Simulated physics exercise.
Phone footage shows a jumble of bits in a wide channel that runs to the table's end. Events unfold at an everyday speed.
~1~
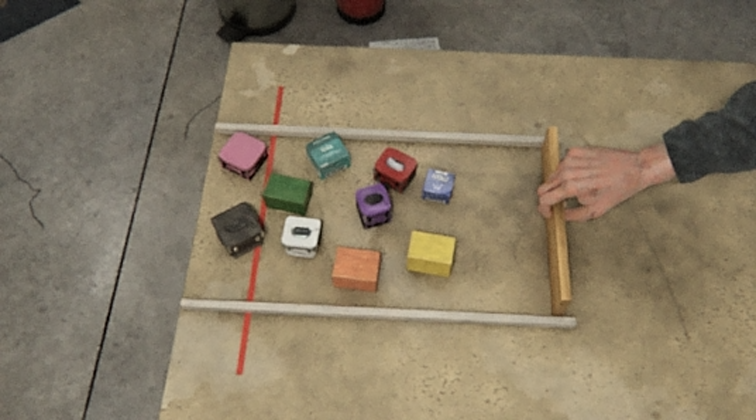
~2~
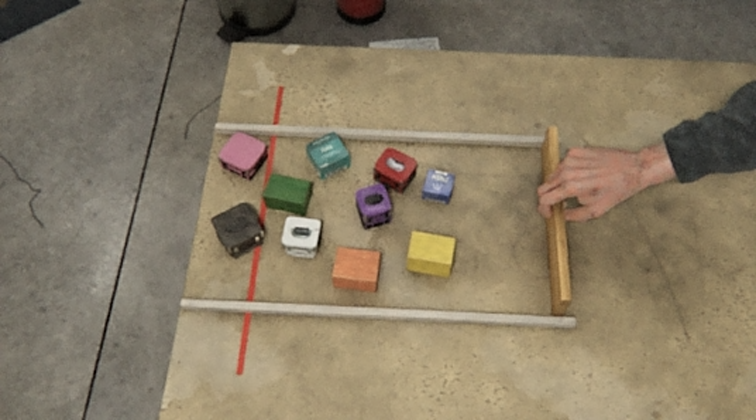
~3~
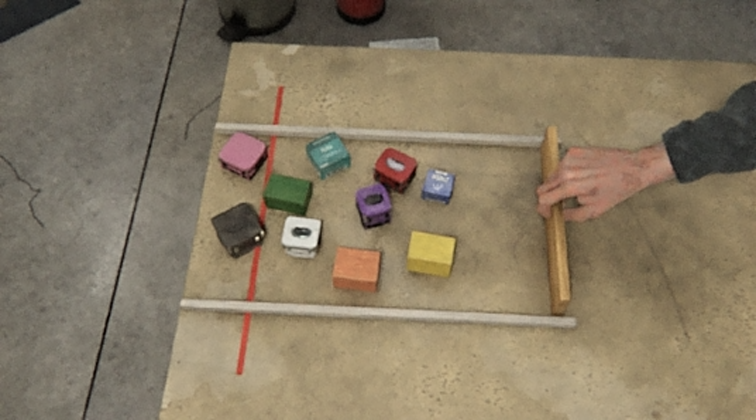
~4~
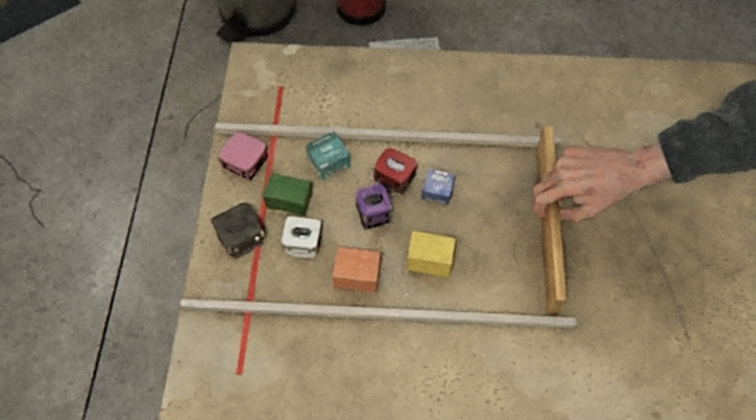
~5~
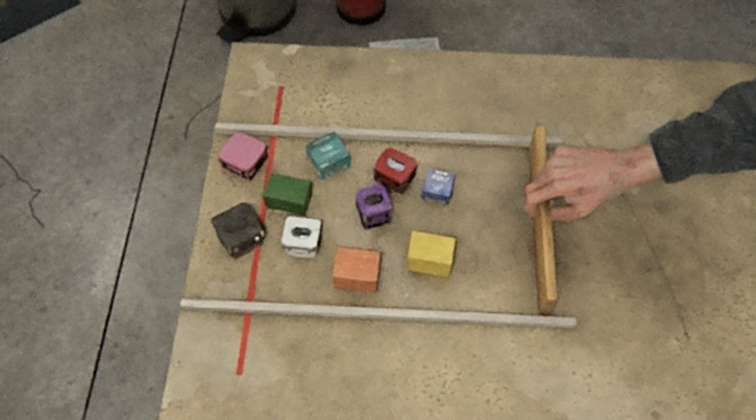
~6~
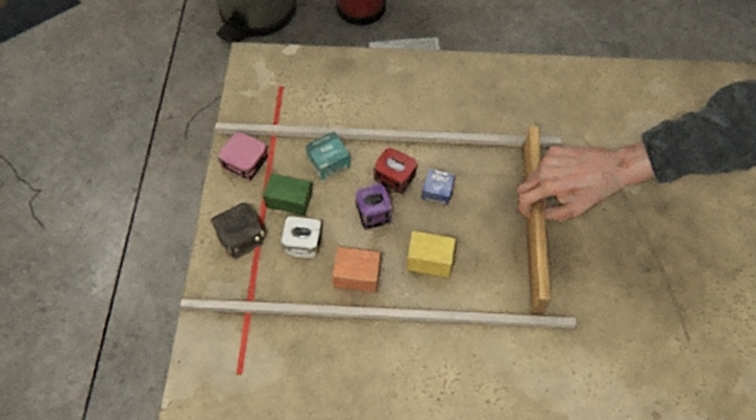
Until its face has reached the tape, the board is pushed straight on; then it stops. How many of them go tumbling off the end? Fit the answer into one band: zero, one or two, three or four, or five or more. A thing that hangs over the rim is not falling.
I would say one or two.
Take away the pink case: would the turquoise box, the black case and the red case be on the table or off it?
Turquoise box still up; black case down; red case still up.
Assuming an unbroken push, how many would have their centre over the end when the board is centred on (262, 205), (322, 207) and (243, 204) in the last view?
It comes out as 2, then 0, then 6.
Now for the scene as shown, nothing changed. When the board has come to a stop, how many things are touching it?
Contact count: 4.
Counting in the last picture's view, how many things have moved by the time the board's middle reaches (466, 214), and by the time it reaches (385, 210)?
Answer - first 0, then 6.
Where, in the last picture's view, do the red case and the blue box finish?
(256, 146) and (252, 183), roughly.
Soon after, none off yet; pink case at rest near (244, 156); black case at rest near (238, 231); green block at rest near (288, 194).
In the end, the number that fall off is one or two; gone, black case and pink case.
